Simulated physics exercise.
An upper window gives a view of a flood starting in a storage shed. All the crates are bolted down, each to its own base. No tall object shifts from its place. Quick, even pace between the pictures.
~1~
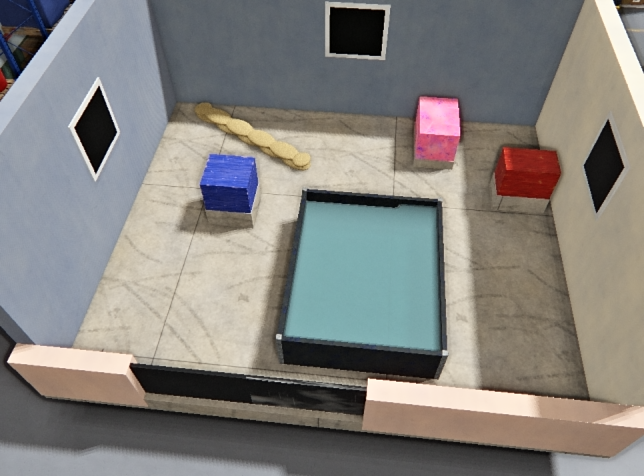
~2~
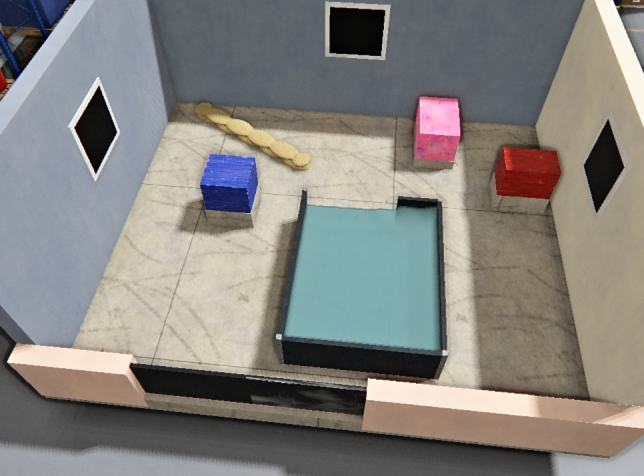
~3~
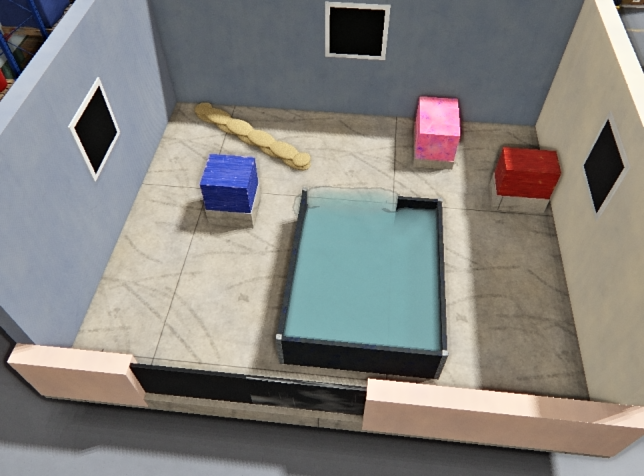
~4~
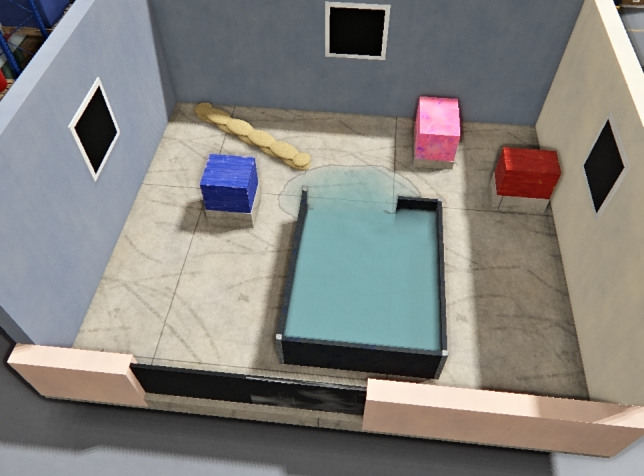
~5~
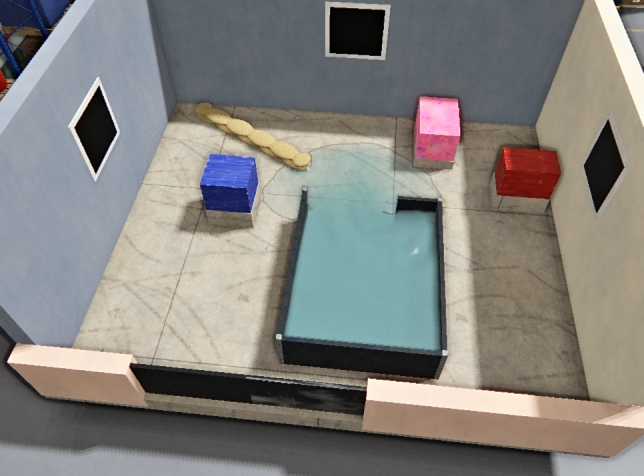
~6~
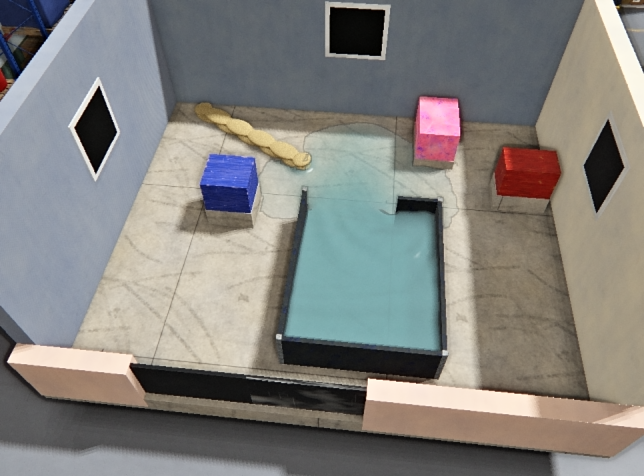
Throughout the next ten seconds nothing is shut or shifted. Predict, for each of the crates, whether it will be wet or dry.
My prediction: The blue crate will be dry, the red crate will be dry, the pink crate will be wet.
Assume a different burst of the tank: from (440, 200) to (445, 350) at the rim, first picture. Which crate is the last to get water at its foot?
The blue-painted one, by my reading.
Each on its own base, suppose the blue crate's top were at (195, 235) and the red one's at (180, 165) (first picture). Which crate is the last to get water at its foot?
Blue-painted one, last.
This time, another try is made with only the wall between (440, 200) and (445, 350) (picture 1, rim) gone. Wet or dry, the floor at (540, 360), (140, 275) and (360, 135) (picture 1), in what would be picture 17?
Those three places would be soaking, still unsoaked and still unsoaked, in that order.
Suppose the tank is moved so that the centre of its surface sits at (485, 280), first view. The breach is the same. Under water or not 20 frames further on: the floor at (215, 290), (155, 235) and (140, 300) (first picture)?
First unwetted; next unwetted; last unwetted.
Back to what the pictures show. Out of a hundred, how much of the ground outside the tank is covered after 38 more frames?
That works out at 80 %.
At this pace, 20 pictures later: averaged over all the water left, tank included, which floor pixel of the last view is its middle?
Somewhere near (338, 193).
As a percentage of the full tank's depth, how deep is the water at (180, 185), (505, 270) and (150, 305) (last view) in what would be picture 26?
Readings in order: Around 4, 0 and 0 %.
A moment on, water covers 25 % of the floor; the blue crate water round its plinth, the red crate water round its plinth, the pink crate water round its plinth.
Next, water covers 40 % of the floor; the blue crate water round its plinth, the red crate water round its plinth, the pink crate water round its plinth.
Then, water covers 45 % of the floor; the blue crate water round its plinth, the red crate water round its plinth, the pink crate water round its plinth.
Later, water covers 80 % of the floor; the blue crate water round its plinth, the red crate water round its plinth, the pink crate water round its plinth.
In the end, water covers 95 % of the floor; the blue crate stayed above the water, the red crate stayed above the water, the pink crate was topped.
